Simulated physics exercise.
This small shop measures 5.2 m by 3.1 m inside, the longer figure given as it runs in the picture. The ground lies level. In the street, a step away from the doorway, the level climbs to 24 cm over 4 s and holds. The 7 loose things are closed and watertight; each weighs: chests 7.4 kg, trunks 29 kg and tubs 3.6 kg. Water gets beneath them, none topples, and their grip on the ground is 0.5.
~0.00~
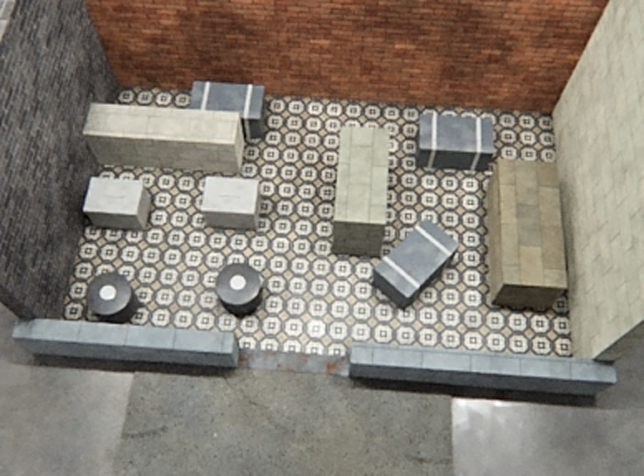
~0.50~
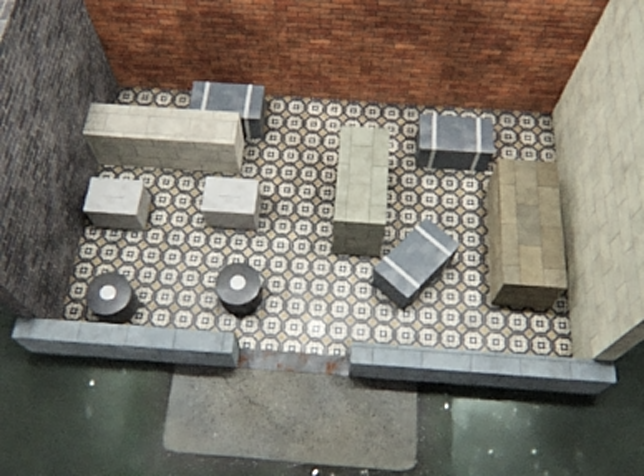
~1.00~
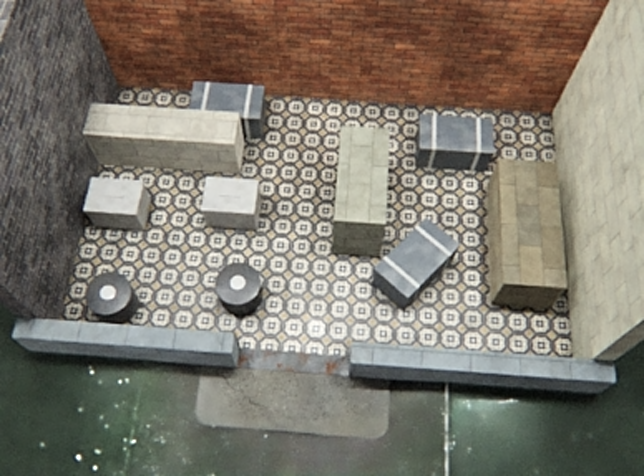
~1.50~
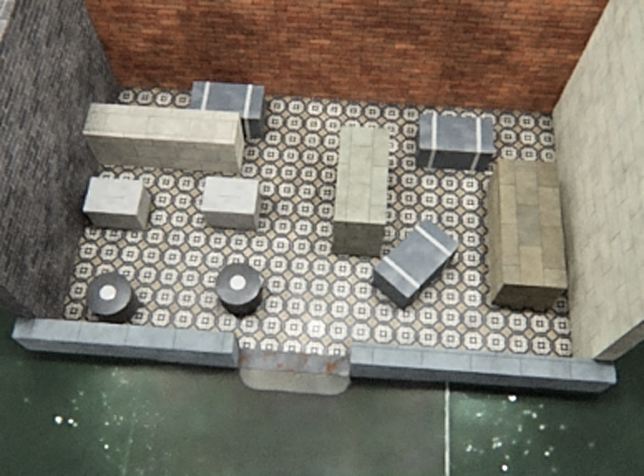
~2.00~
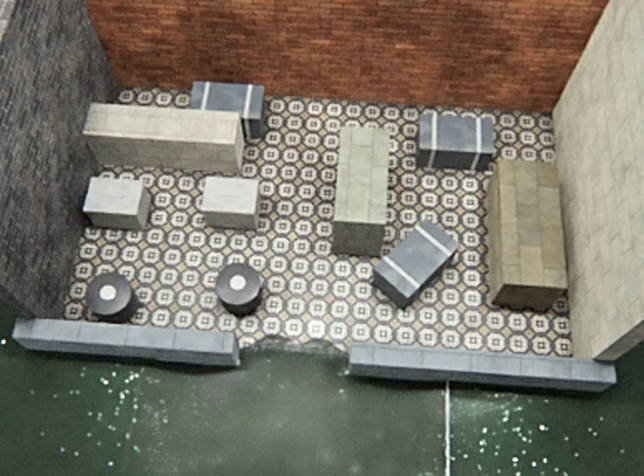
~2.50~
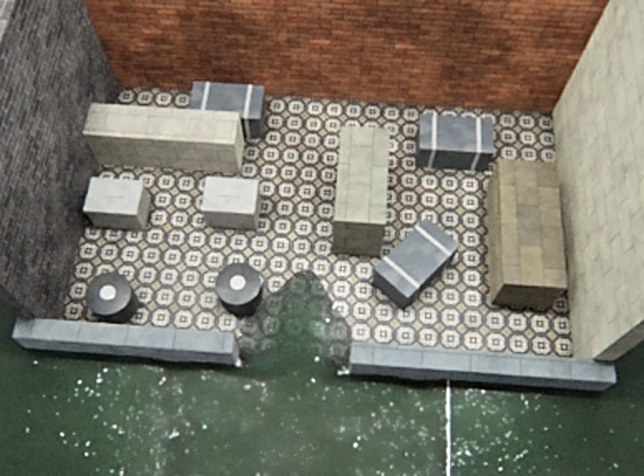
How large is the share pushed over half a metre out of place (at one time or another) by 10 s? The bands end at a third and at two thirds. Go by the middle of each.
Share: Two thirds or more.
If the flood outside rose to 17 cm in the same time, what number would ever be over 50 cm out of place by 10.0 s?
In that case 4 of them.
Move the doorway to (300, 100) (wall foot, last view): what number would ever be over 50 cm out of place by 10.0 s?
Then 4.
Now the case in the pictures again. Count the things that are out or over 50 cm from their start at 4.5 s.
I count 1.
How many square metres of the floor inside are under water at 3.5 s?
Roughly 3.0 m2.
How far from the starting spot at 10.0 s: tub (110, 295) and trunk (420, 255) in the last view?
In turn: 140 cm, 50 cm.
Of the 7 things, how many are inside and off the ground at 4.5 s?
0 of them.
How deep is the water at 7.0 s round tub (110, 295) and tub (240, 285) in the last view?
About 3 and 4 cm.
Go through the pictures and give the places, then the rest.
A chest at (114, 196) rests on the ground; a trunk at (226, 100) rests on the ground; water covers 0.0 m2; 0 of 7 have shifted, in the first frame.
A chest at (114, 196), on the bottom; a trunk at (226, 100), on the bottom; 0.0 m2 under water; 0 of 7 have shifted, in the second frame.
A chest at (114, 196) rests on the ground; a trunk at (226, 100), on the bottom; 0.0 m2 under water; 0 of 7 have shifted, in the third frame.
A chest at (114, 196), on the bottom; a trunk at (226, 100) rests on the ground; water covers 0.0 m2; 0 of 7 have shifted, in the fourth frame.
A chest at (114, 196) rests on the ground; a trunk at (226, 100) rests on the ground; water covers 0.1 m2; 0 of 7 have shifted, in the fifth frame.
A chest at (114, 196), on the bottom; a trunk at (226, 100) rests on the ground; 0.6 m2 under water; 0 of 7 have shifted, in the sixth frame.
After 3.5 s 0 of 7 are over 50 cm from their spots; 0 afloat.
After 4.5 s 1 of 7 are over 50 cm from their spots; 0 afloat.
After 7.0 s 3 of 7 are over 50 cm from their spots; 3 afloat.
After 10.0 s 5 of 7 are over 50 cm from their spots, and 5 have been at some point; 6 afloat.
